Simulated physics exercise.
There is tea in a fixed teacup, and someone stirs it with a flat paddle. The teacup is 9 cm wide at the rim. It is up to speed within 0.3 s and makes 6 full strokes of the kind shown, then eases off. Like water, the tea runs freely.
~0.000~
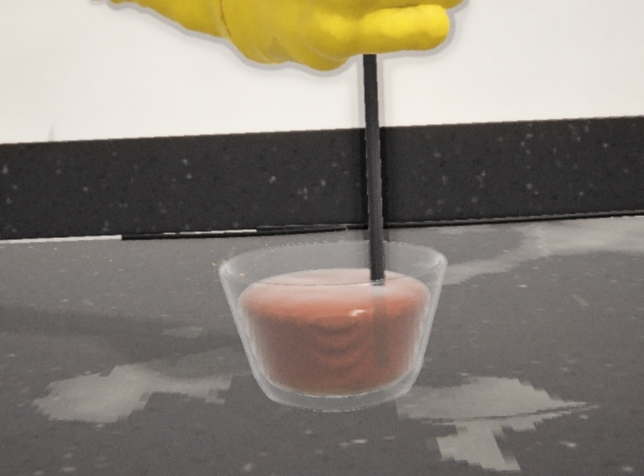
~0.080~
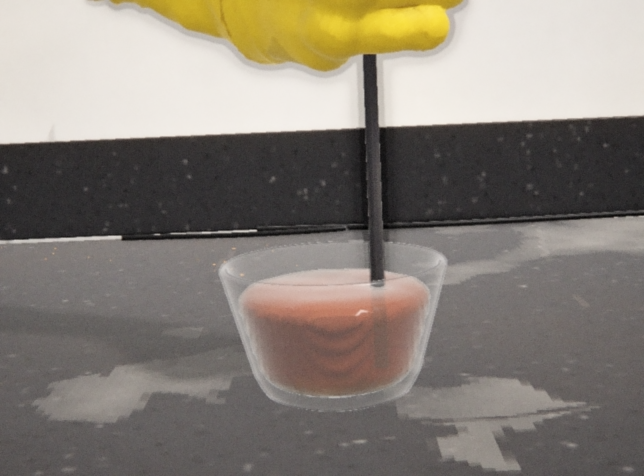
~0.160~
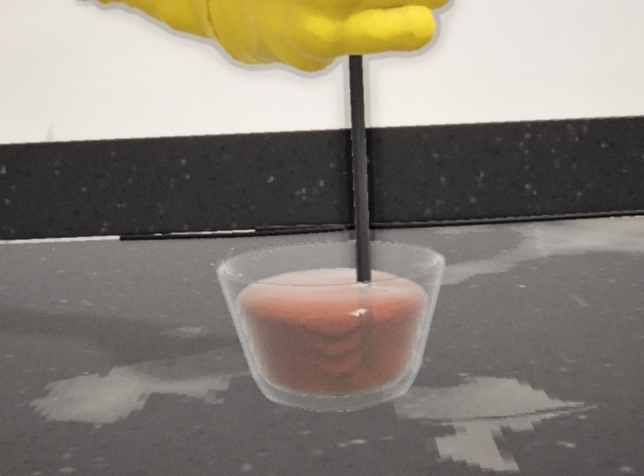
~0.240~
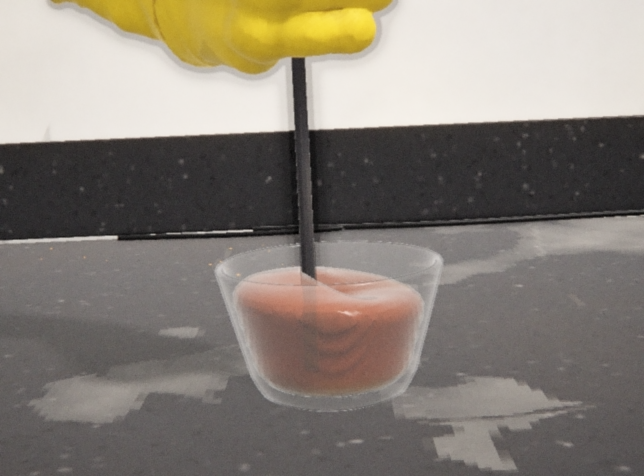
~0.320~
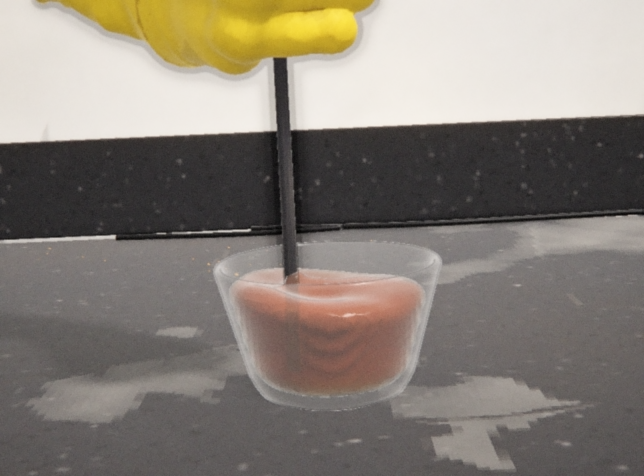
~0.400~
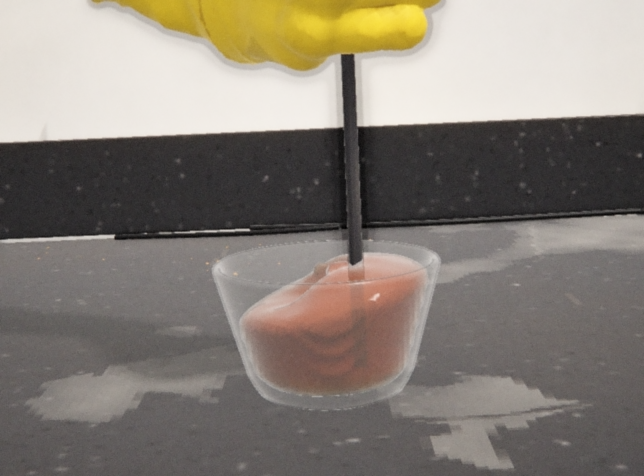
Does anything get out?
Liquid lost.
After 0.82 s 4 ml is over the rim.
After 1.24 s 9 ml is over the rim.
After 1.65 s 11 ml is over the rim.
After 2.07 s 12 ml is over the rim.
In the end 13 ml is over the rim.
